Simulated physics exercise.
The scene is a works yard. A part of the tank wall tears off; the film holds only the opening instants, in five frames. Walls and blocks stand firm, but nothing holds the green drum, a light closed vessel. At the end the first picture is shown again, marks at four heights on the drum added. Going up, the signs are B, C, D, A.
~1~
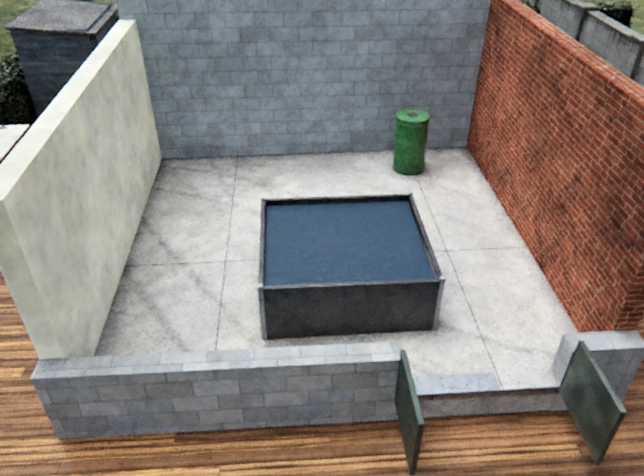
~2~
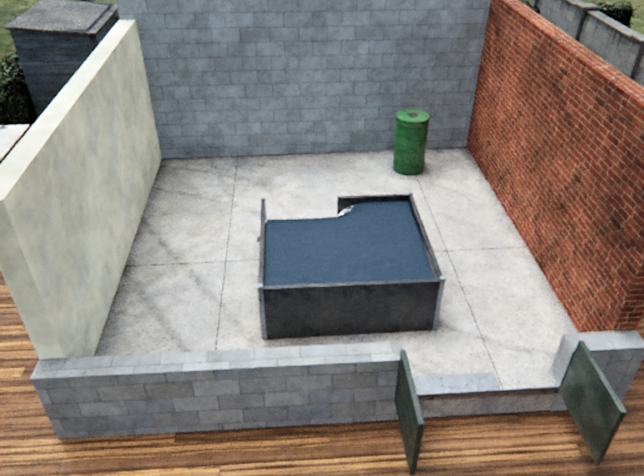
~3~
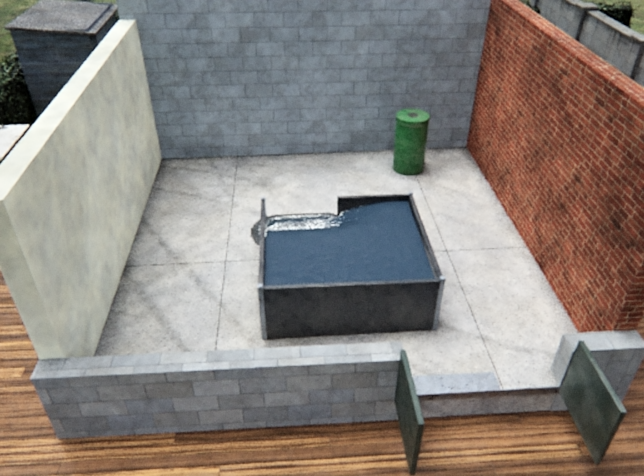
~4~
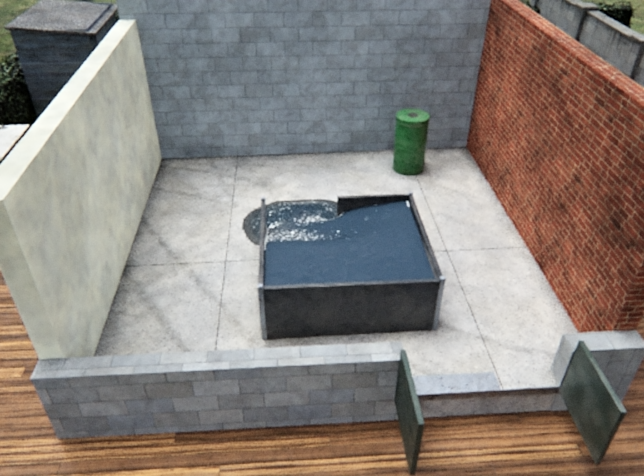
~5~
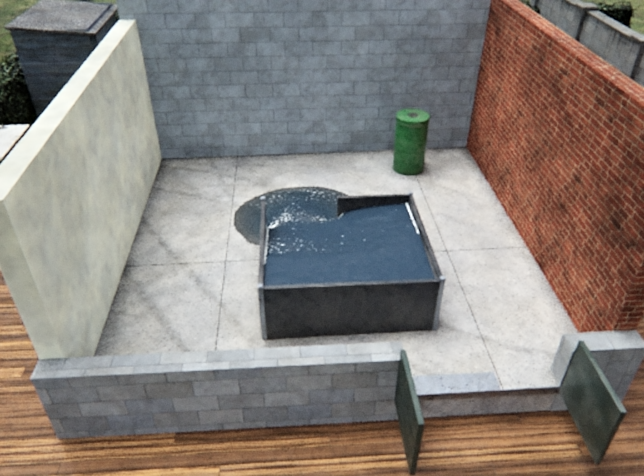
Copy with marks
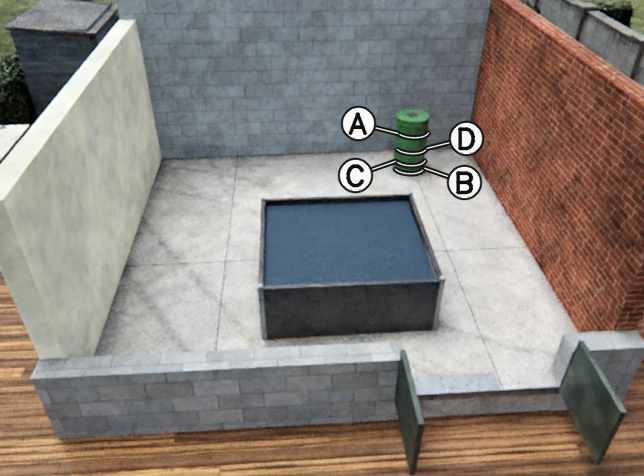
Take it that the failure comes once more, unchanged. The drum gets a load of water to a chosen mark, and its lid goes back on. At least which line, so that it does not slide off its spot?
Level C.
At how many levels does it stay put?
Three of the four.
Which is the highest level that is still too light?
Here it is level B.
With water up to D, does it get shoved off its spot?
No, not at all.
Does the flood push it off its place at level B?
Yes, that goes wrong.
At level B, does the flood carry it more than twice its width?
Yes, it does.
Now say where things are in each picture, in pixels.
Lid of the green drum at (413, 115); tank full, its middle at (344, 241); open gate at (482, 341), in the first picture.
Water covers 2 % of the ground, mostly out of sight from here, in the second picture.
Water covers 3 % of the ground, mostly out of sight from here, in the third picture.
Water covers 6 % of the ground, mostly out of sight from here, in the fourth picture.
Lid of the green drum at (413, 115); 9 % of the ground under water, its edge towards the drum at (333, 193), in the fifth picture.
In white, A at (415, 137); B at (411, 173); C at (412, 165); D at (413, 153); from the bottom up B, C, D, A.
Choosing A, it does not move.
Choosing B, it is pushed about 3 times its own width away.
Choosing C, it does not move.
Choosing D, it does not move.
